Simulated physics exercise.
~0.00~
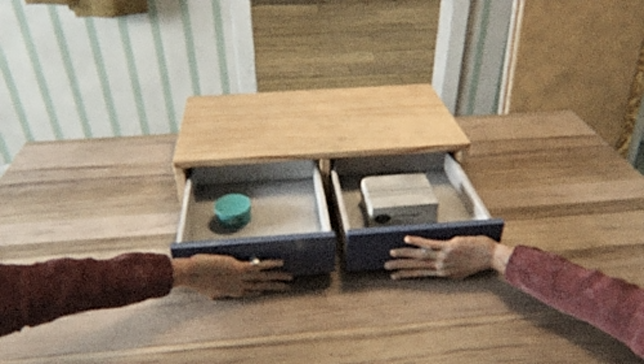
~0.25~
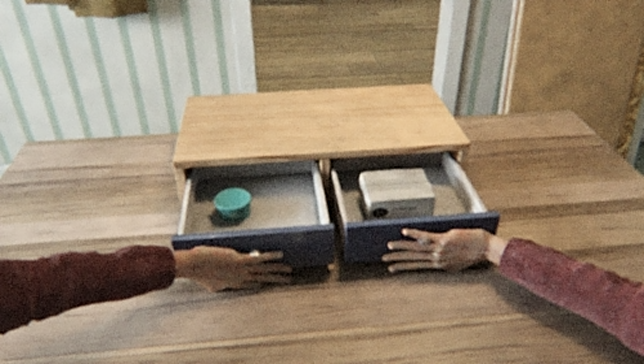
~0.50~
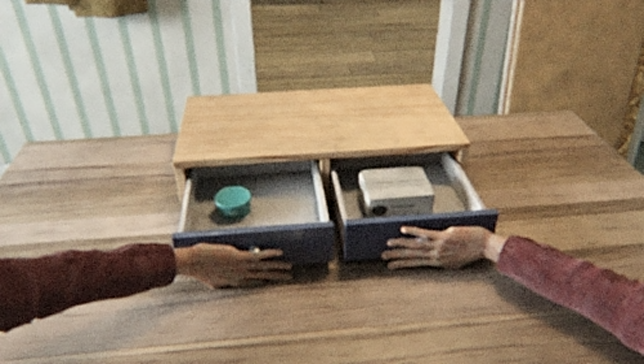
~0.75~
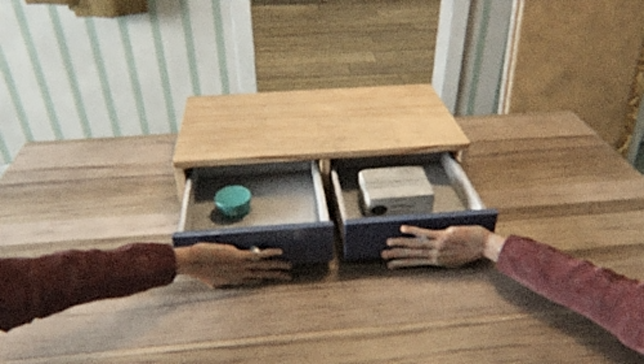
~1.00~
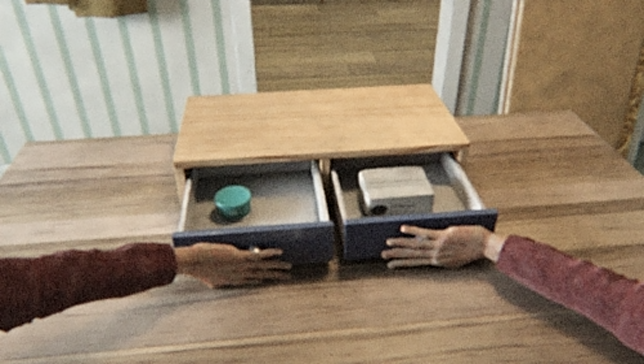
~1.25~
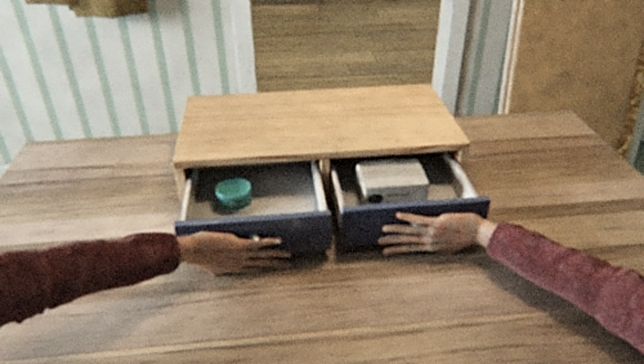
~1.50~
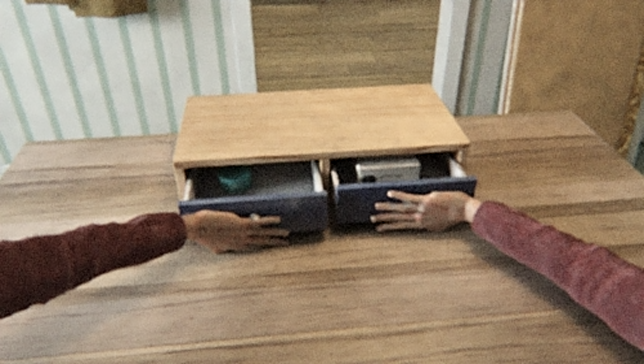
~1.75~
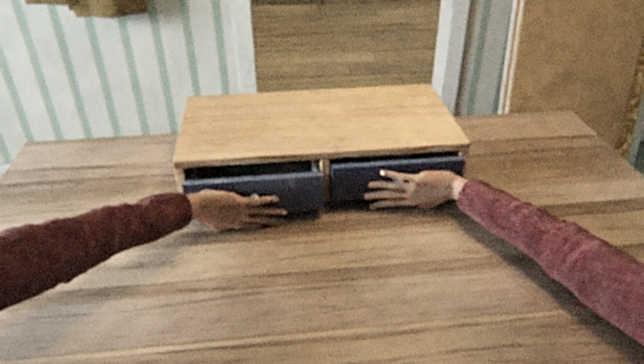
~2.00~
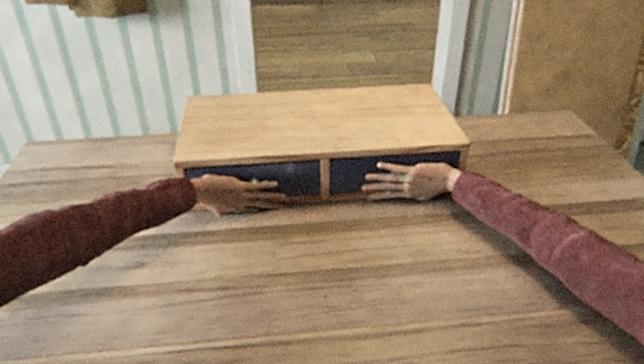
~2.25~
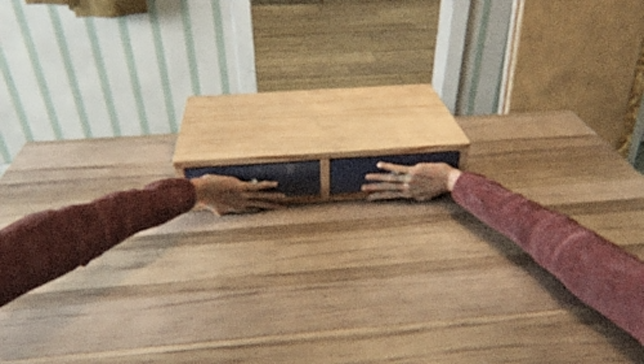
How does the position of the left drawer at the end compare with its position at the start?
At the start the left drawer is pulled well out of the chest with the turquoise tin showing inside. By the end it has been pushed back in and sits shut in the chest.
